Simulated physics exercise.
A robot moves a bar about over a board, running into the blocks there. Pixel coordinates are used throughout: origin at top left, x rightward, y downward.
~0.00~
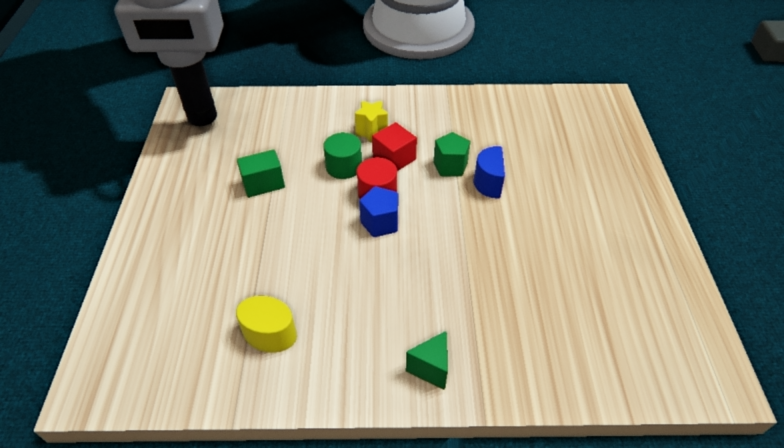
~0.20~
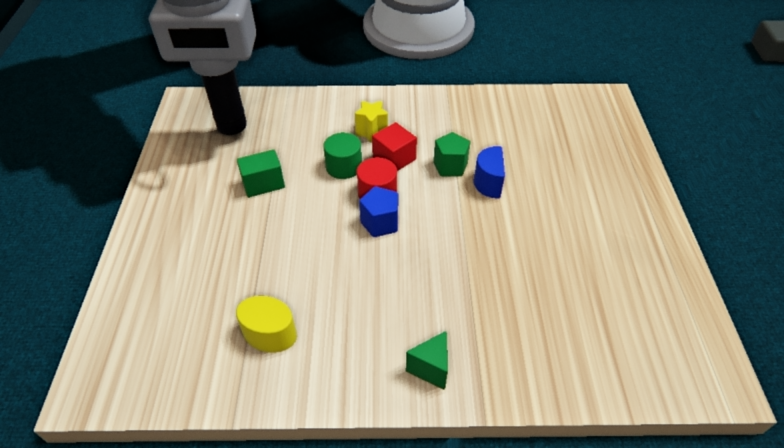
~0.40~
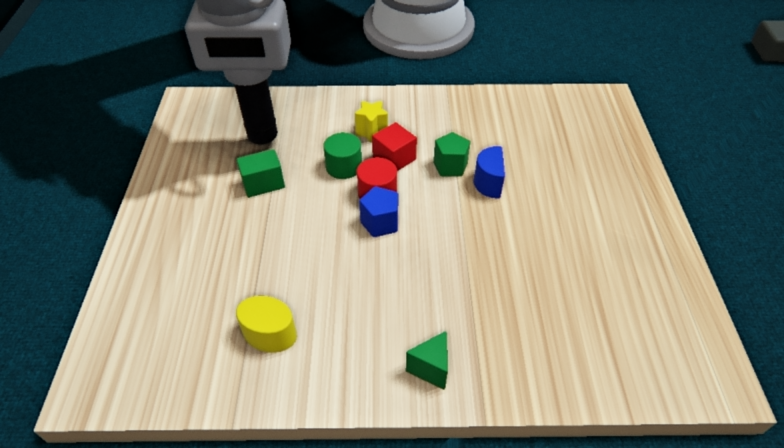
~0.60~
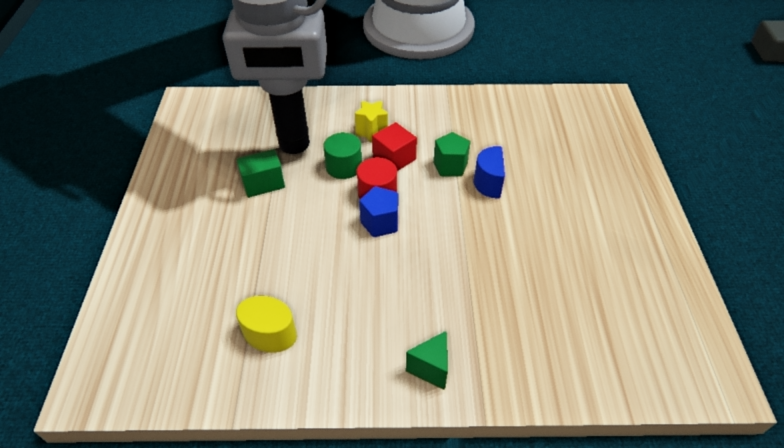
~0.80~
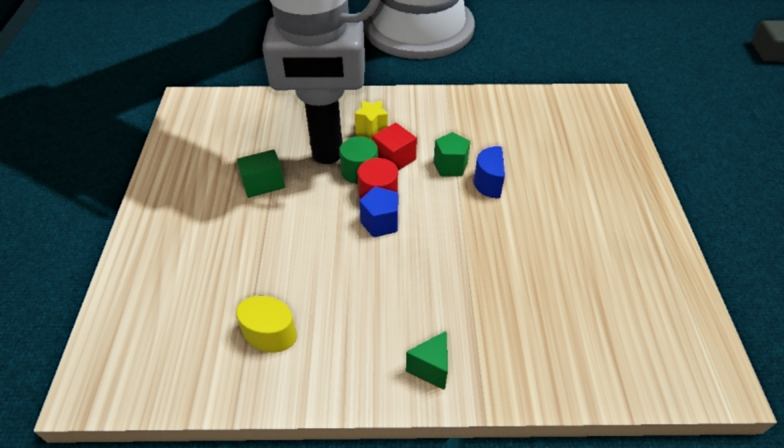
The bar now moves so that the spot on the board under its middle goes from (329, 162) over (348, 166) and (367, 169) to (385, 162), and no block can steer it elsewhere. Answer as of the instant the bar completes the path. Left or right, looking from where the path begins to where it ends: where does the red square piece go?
It goes toward the left-hand side.
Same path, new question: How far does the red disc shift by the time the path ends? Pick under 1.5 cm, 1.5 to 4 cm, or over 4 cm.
I'd go with 1.5 to 4 cm for this block.
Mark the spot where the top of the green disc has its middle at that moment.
The point I'd pick in the picture is (416, 152).
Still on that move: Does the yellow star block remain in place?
It seems so.
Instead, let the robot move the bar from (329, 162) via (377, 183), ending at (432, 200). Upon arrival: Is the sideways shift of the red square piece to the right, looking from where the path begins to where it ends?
No
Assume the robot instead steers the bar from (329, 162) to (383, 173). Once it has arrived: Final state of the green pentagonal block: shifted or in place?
Once the path ends, it is where it was.
On the path given first. Halfway along, bar (357, 161); green disc (391, 150); red disc (399, 178); blue pentagonal block (380, 203); red square piece (411, 131), turned 20° anticlockwise.
At the end, bar (385, 155); green disc (416, 152); yellow star block unmoved; red disc (405, 179); blue pentagonal block (380, 203); red square piece (418, 127), turned 35° anticlockwise.
